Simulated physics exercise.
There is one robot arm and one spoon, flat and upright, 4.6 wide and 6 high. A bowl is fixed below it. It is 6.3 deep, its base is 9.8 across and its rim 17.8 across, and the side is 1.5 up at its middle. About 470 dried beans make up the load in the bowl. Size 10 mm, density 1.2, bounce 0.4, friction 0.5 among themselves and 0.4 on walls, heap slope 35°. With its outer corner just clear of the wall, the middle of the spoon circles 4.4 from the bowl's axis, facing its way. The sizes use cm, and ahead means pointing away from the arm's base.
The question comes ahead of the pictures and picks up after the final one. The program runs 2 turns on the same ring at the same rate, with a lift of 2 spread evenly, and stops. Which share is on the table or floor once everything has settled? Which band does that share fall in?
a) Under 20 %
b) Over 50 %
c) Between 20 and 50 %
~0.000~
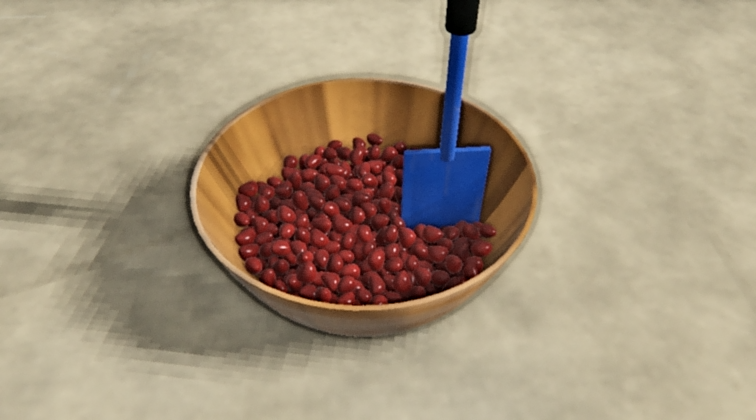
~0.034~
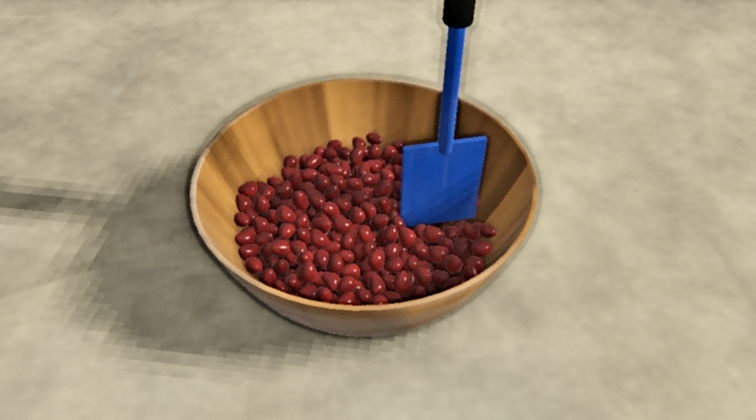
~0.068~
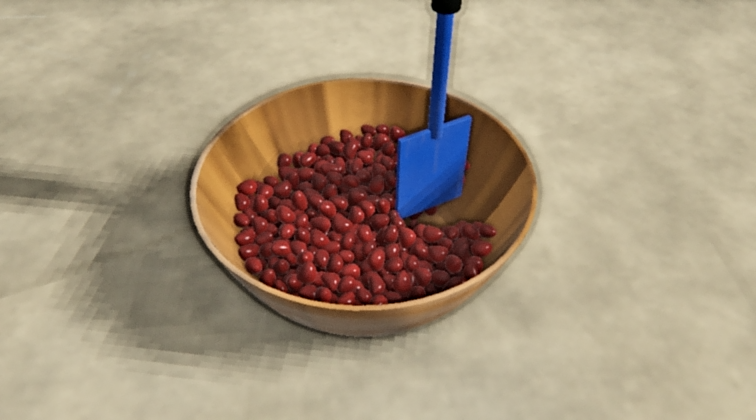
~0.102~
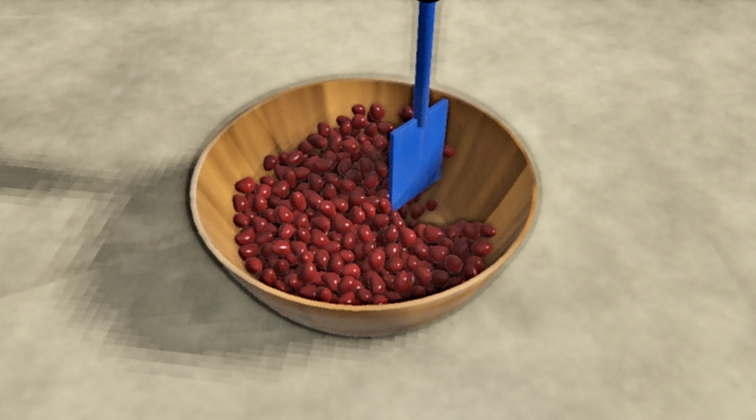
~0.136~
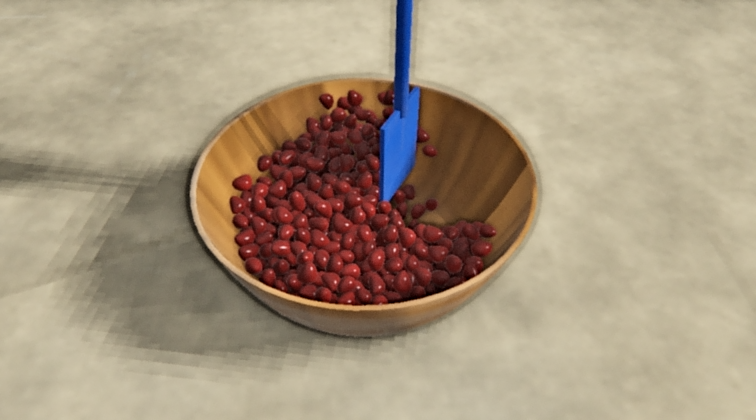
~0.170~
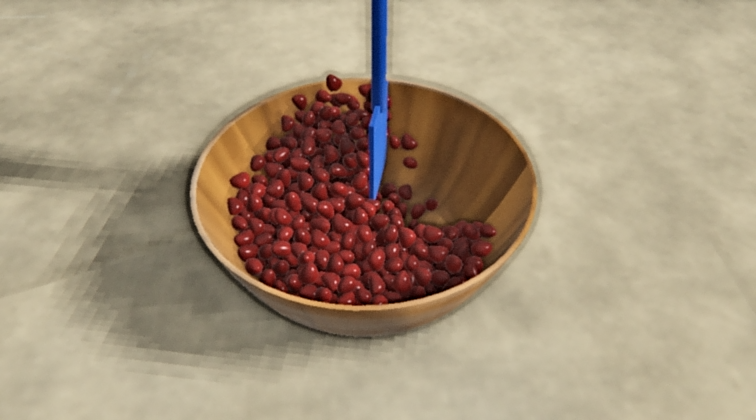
a.
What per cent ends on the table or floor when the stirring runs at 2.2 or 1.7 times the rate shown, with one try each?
40 % and 30 %.
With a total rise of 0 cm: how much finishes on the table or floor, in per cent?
About 20 percent.
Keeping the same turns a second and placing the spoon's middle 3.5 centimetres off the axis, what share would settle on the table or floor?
Roughly 5 percent, I'd expect.
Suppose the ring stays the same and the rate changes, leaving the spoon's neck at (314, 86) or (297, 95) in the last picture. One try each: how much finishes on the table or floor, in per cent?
Some 30 and 30 %.
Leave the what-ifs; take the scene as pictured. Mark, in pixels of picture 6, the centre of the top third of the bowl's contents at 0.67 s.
Near (465, 197).
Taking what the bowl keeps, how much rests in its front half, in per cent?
Estimate: Some 55 %.
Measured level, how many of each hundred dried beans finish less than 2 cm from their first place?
About 10 %.
After 0.67 s, 329° round, highest piece 8 above the table; 430 in the bowl, 36 on the table or floor, 5 in flight or on the tool.
After 1.18 s, 223° round, highest piece 8 above the table; 420 in the bowl, 50 on the table or floor, 1 in flight or on the tool.
After 1.63 s, 0° round, highest piece 6 above the table; 416 in the bowl, 55 on the table or floor.
After 2.33 s, 0° round, highest piece 6 above the table; 416 in the bowl, 55 on the table or floor.
In the end, 416 in the bowl, 55 on the table or floor. That is 12 % on the table or floor.
